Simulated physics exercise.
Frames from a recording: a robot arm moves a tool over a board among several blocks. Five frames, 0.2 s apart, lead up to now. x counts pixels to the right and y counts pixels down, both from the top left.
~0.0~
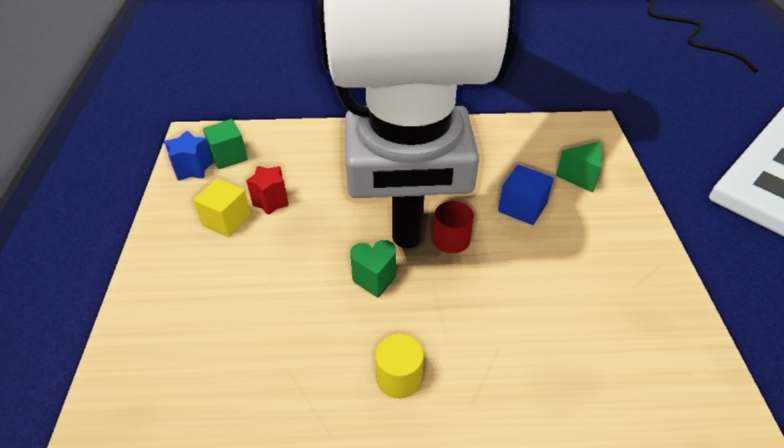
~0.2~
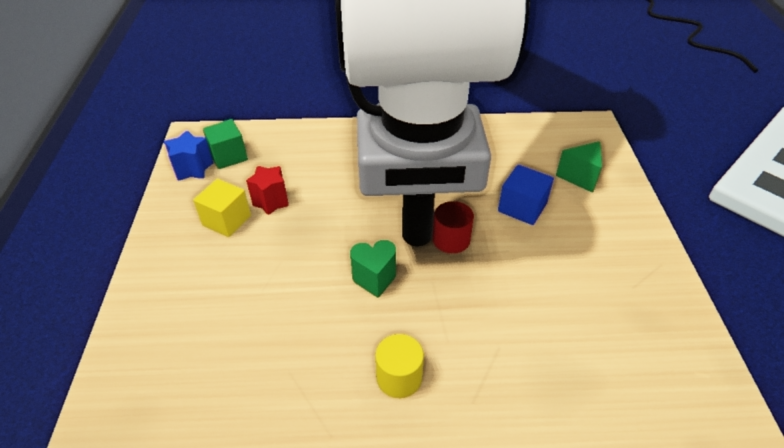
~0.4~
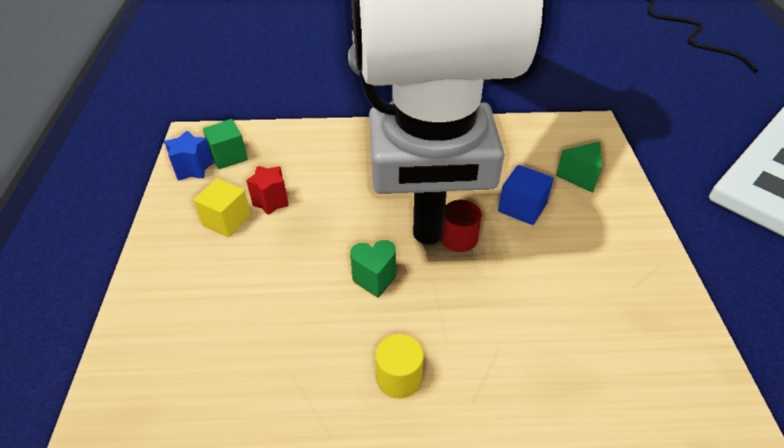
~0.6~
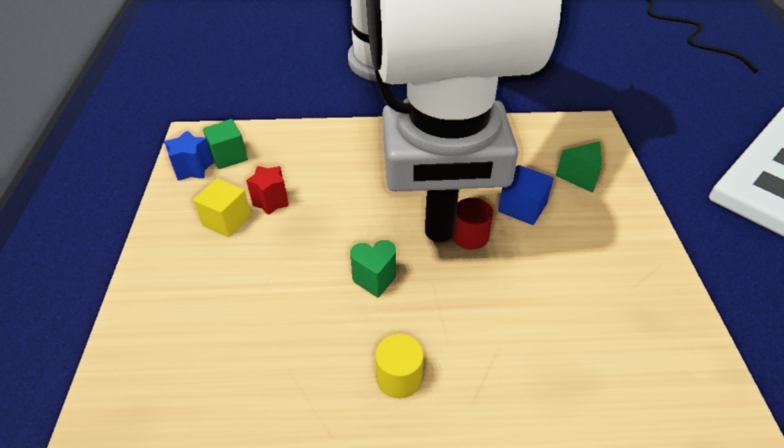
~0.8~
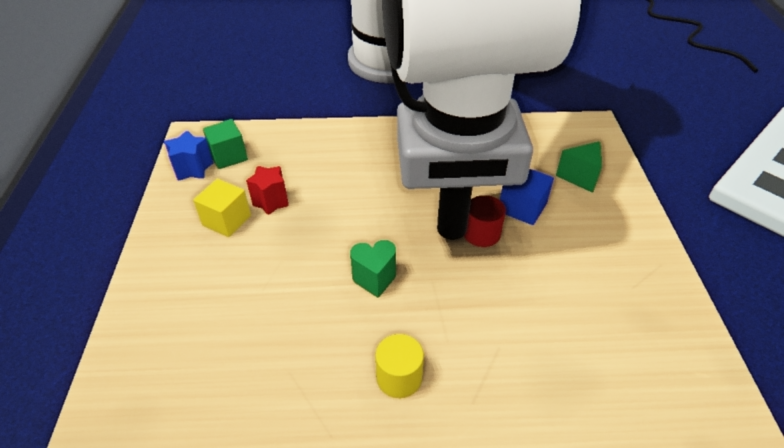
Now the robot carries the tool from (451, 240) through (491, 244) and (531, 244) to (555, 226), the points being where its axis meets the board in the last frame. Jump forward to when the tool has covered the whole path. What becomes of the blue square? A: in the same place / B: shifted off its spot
The correct letter is B.
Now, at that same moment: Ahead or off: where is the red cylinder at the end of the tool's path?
I expect it to be in front.
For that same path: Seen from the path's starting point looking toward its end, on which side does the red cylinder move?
Pushed left.
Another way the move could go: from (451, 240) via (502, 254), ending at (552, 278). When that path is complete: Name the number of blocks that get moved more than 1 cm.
Expect one.
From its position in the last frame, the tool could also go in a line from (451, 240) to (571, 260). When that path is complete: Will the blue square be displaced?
Going by the path, yes.
What follows on the original path. One third of the way, tool (493, 233); red cylinder (521, 203); blue square (532, 179).
Two thirds of the way, tool (534, 234); red cylinder (551, 198); blue square (539, 171), turned 35° anticlockwise.
At the end, tool (558, 215); green heart in place; red cylinder (573, 180); blue square (540, 162), turned 70° anticlockwise.
